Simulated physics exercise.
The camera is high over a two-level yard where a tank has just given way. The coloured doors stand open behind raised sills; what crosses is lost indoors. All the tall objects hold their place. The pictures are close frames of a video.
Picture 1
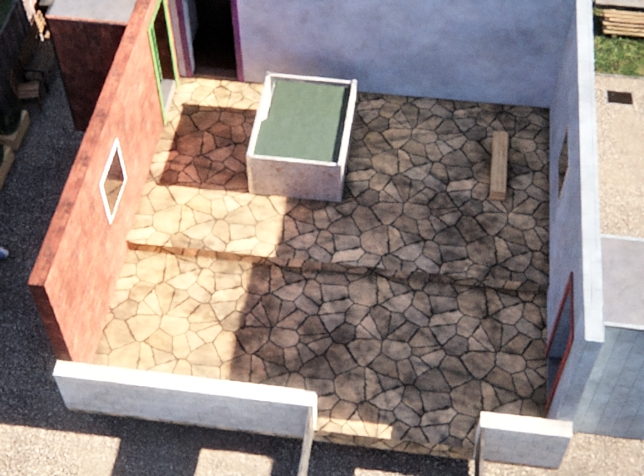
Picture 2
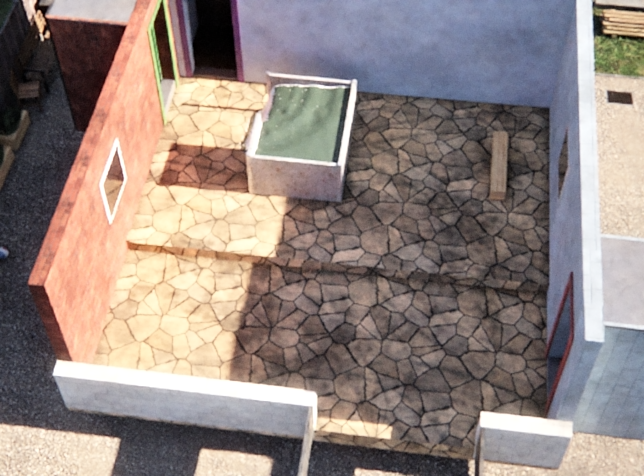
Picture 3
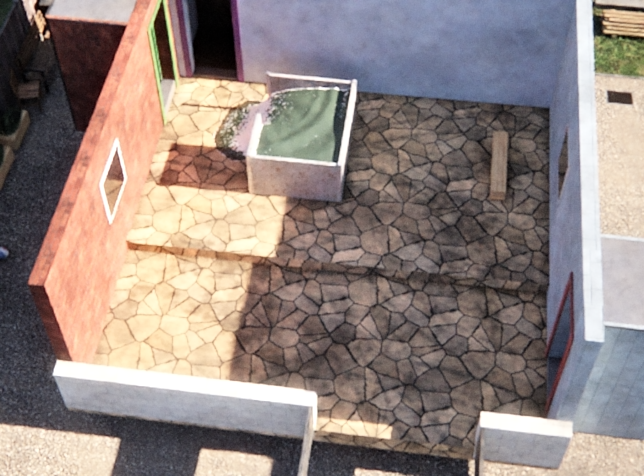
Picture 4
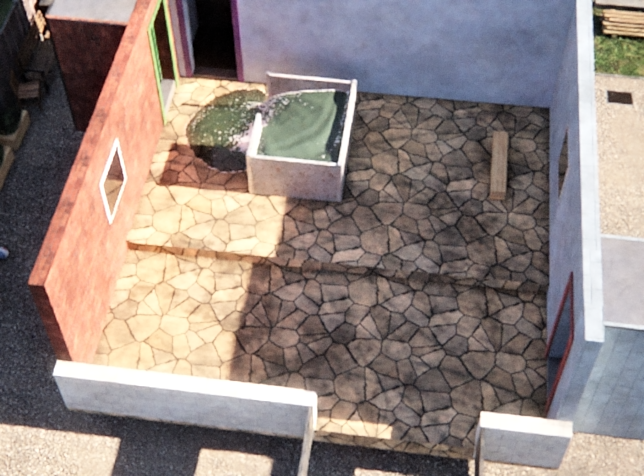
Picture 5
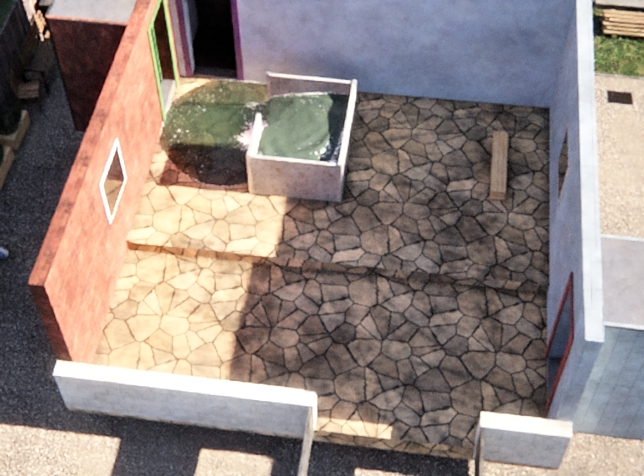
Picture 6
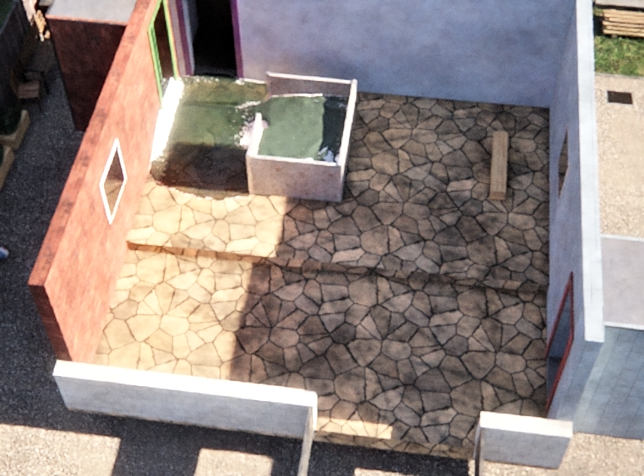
Walled stone-paved yard with a raised tank of green water pouring out leftward, spreading across the paving to the reddish wall.
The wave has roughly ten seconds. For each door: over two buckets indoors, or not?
One by one: The red door stays under that; the green door takes more than that; the purple door takes more than that.
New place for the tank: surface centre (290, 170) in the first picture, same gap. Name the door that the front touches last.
Last comes the red-painted one.
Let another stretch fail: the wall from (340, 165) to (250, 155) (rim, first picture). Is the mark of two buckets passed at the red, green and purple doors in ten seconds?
Red takes less, green takes less, purple keeps below it.
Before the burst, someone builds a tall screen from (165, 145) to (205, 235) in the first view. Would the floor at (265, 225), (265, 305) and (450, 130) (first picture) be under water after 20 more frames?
In turn: Wet, flooded, clear.
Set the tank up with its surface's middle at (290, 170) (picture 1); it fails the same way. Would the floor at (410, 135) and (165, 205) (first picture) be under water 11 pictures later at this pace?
In that order: Free of water, wet.
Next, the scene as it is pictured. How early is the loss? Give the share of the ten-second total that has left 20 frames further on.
I make it 65 per cent.
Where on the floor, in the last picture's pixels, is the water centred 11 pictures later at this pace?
At about (251, 153).
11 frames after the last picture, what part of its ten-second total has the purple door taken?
Some 30 per cent.
A moment on, water covers 10 % of the floor; the red door not reached, the green door far over two buckets in, the purple door over two buckets in.
Next, water covers 20 % of the floor; the red door not reached, the green door far over two buckets in, the purple door far over two buckets in.
Then, water covers 35 % of the floor; the red door not reached, the green door far over two buckets in, the purple door far over two buckets in.
Later, water covers 55 % of the floor; the red door not reached, the green door far over two buckets in, the purple door far over two buckets in.
In the end, water covers 75 % of the floor; the red door wet at the sill, nothing in, the green door far over two buckets in, the purple door far over two buckets in.
